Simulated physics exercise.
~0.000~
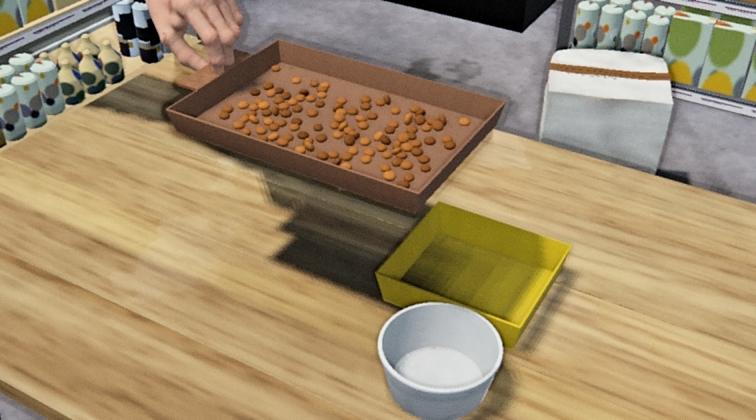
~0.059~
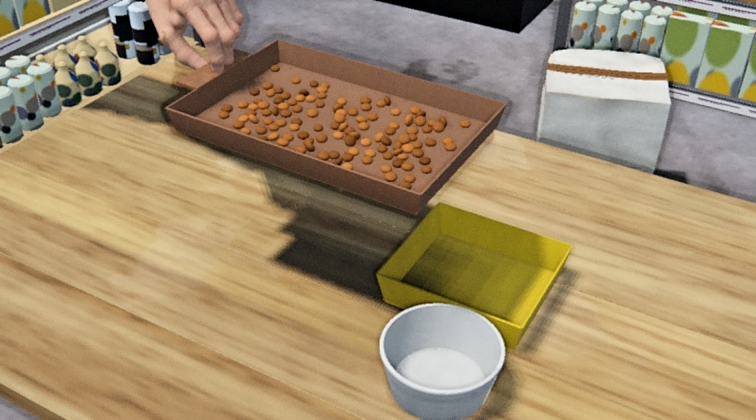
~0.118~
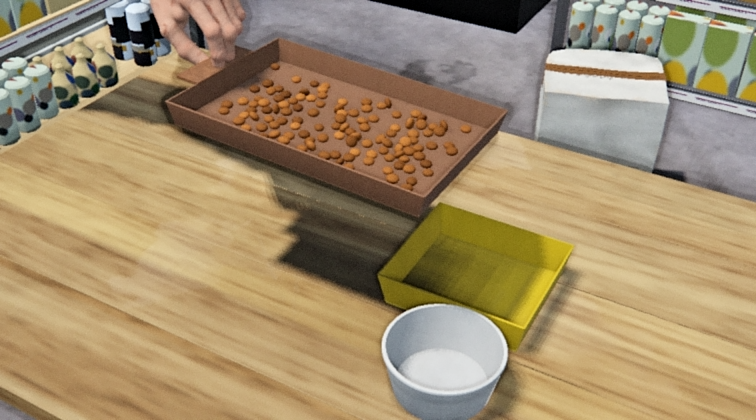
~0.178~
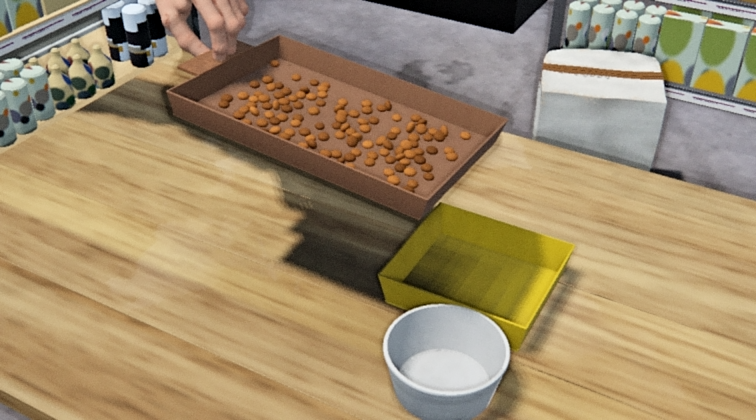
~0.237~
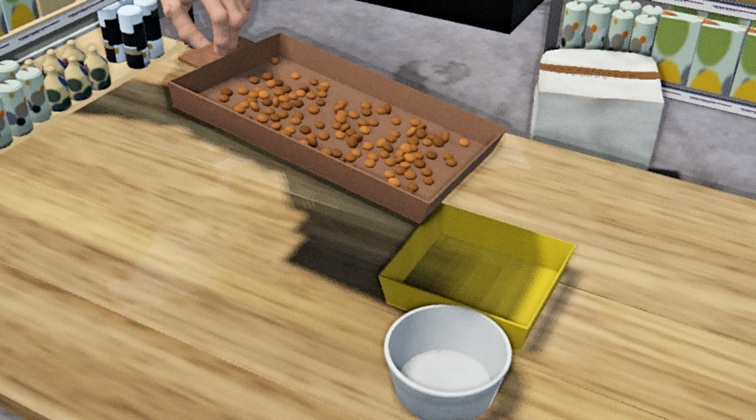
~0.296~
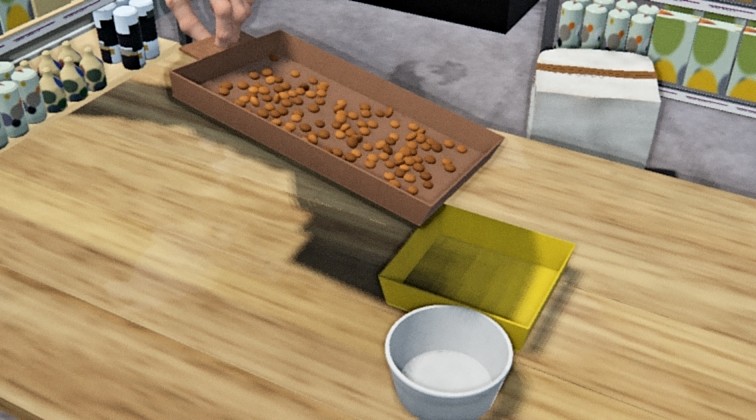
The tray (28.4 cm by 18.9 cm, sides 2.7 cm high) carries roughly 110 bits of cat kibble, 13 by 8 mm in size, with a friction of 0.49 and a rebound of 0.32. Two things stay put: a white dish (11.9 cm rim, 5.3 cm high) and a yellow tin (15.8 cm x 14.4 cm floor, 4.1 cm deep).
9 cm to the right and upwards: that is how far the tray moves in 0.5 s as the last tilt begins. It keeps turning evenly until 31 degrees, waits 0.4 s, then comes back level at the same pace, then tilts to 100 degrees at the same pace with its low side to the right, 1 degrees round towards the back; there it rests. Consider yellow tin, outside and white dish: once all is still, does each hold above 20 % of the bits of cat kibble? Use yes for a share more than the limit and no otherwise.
Yellow tin: Yes; outside: No; white dish: No.
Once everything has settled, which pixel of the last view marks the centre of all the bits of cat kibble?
Near pixel (453, 281).
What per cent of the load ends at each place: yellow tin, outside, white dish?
Yellow tin 90; outside 10; white dish 0.
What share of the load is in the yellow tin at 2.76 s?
By that time, around 0 percent of the load is there.
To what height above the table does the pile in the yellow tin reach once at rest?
Measured height, approx. 2.0 cm.
Then, at 1.24 s, tilt 20 degrees; tray 100 %; middle of all pieces on or above the table near (416, 145).
Then, at 2.03 s, tilt 23 degrees; tray 100 %; middle of all pieces on or above the table near (485, 130).
Then, at 2.76 s, tilt 69 degrees; tray 100 %; middle of all pieces on or above the table near (464, 192).
After 3.45 s, tilt 100 degrees; yellow tin 65 %, tray 25 %, outside 5 %; middle of all pieces on or above the table near (449, 264).
At rest (4.4 s), white dish 0 %, yellow tin 90 %, tray 0 %, outside 10 %.
